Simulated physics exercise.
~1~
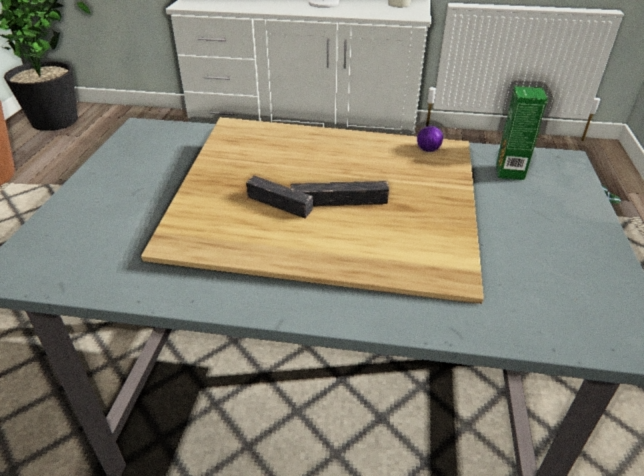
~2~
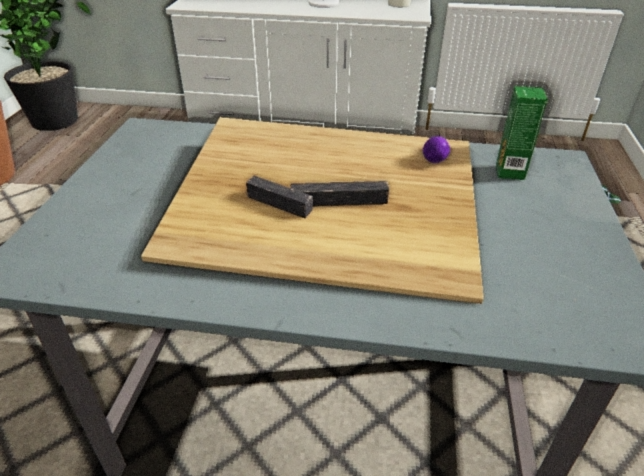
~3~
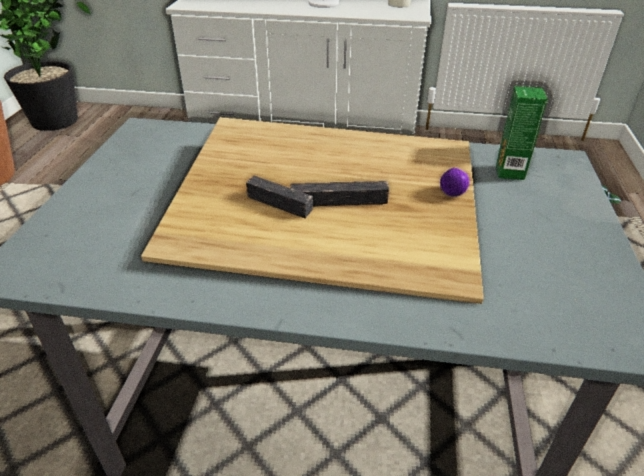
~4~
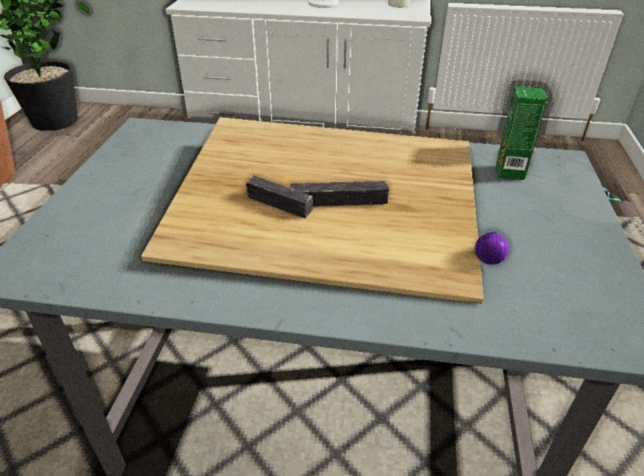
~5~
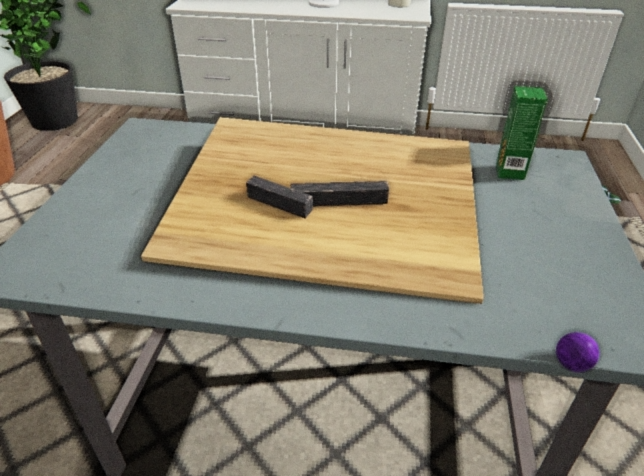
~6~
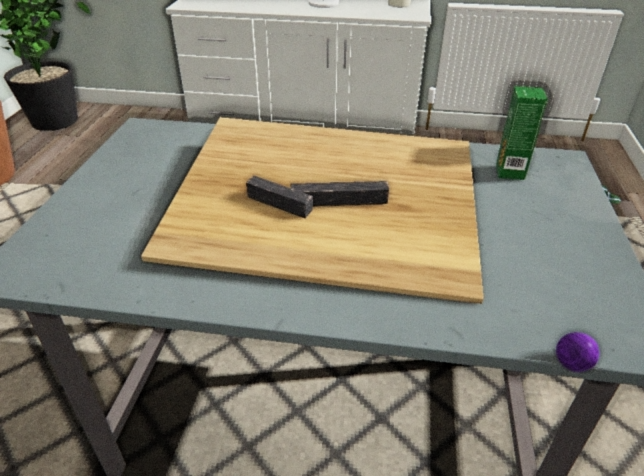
A purple onion sits near the far right corner of a pale wooden board, which lies on a grey-blue table in a room seen from above, with white cabinets, a radiator and a potted plant behind. Two dark blocks touch near the middle of the board, and a green carton stands on the table beyond its right side. The onion moves right and towards the viewer, slowly at first, passing clear of the blocks. It goes over the board's right edge and continues to the near right part of the table, where it stays, while the carton remains upright.
